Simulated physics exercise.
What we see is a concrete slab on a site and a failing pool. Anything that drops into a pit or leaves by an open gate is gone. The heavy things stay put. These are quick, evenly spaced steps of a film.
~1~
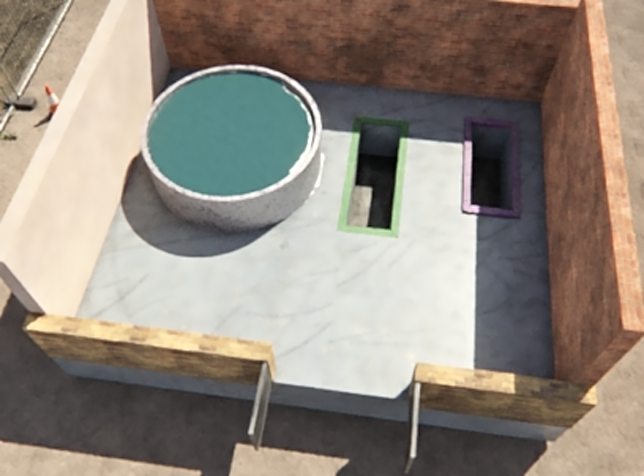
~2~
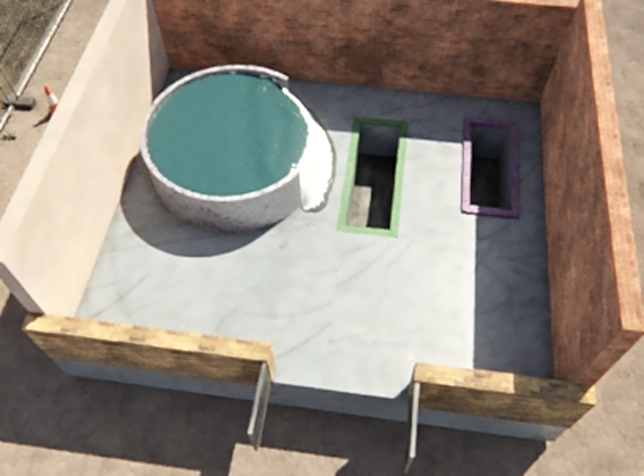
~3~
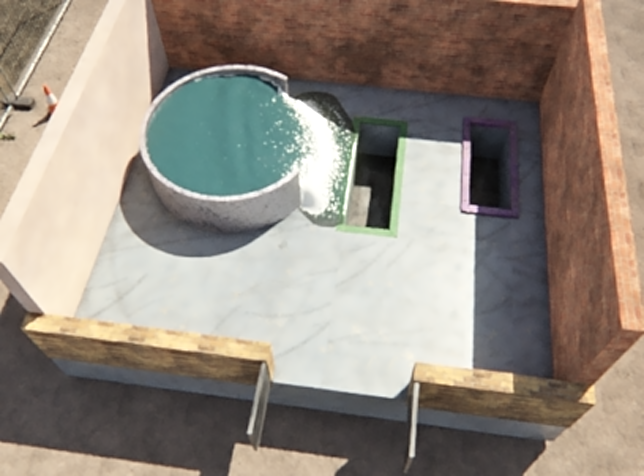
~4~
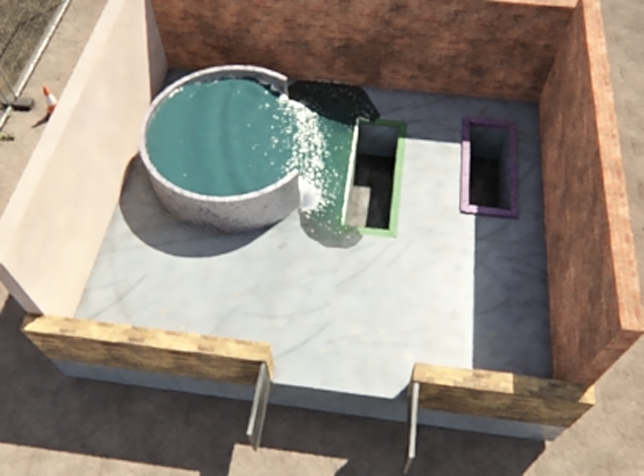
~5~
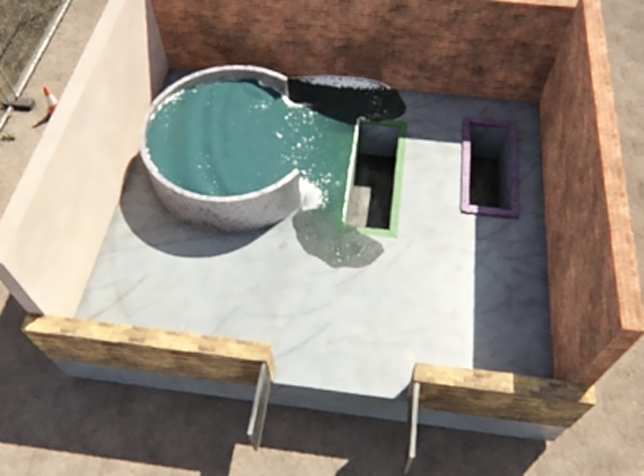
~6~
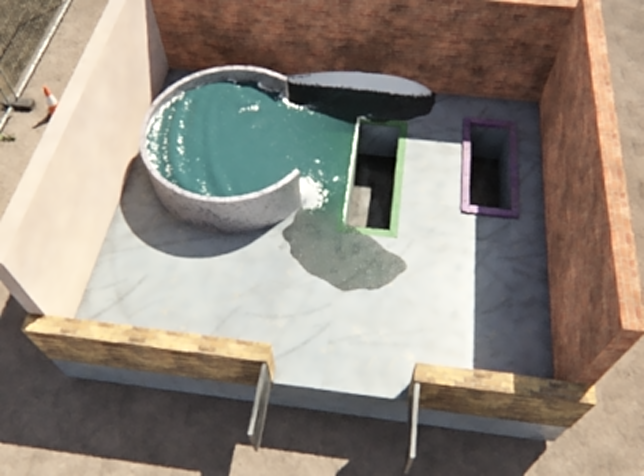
A round pool on a walled slab breaks open on its right side, and water pours out and spreads.
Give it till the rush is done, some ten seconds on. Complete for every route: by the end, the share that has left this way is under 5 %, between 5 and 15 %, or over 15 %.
By the end, the share via the gate is under 5 %; the share via the purple pit is between 5 and 15 %; the share via the green pit is over 15 %.
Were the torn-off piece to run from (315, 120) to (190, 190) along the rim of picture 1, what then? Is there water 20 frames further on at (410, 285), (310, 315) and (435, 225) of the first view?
The first would be drenched, the second drenched and the third still unwetted.
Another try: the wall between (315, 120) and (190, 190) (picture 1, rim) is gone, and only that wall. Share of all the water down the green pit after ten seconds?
Roughly, in per cent: Green 35.
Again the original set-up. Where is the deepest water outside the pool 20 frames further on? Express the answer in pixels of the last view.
Look near (510, 122).
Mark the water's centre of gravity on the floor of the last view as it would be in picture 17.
I'd mark it close to (281, 156).
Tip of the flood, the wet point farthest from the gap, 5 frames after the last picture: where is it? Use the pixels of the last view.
Roughly (530, 108).
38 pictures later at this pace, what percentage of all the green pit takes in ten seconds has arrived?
Near 90 per cent, give or take.
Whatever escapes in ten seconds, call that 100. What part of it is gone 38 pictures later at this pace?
Something close to 90 percent by that point.
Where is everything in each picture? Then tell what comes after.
The first picture shows the pool at (232, 132) is whole and still.
In the second picture, water pours out at (316, 144) and has run to a hidden place.
In the third picture, water pours out at (315, 147) and has run to (334, 222).
In the fourth picture, water pours out at (315, 149) and has run to (342, 243).
In the fifth picture, water pours out at (315, 149) and has run to (365, 259).
In the sixth picture, the front is at (375, 282), out from the gap at (315, 150).
A moment on, water covers 20 % of the floor; the gate 0 %, the purple pit 0 %, the green pit 24 %.
Next, water covers 25 % of the floor; the gate 0 %, the purple pit 1 %, the green pit 39 %.
Then, water covers 35 % of the floor; the gate 0 %, the purple pit 4 %, the green pit 52 %.
Later, water covers 55 % of the floor; the gate 0 %, the purple pit 7 %, the green pit 63 %.
In the end, water covers 80 % of the floor; the gate 1 %, the purple pit 7 %, the green pit 70 %.
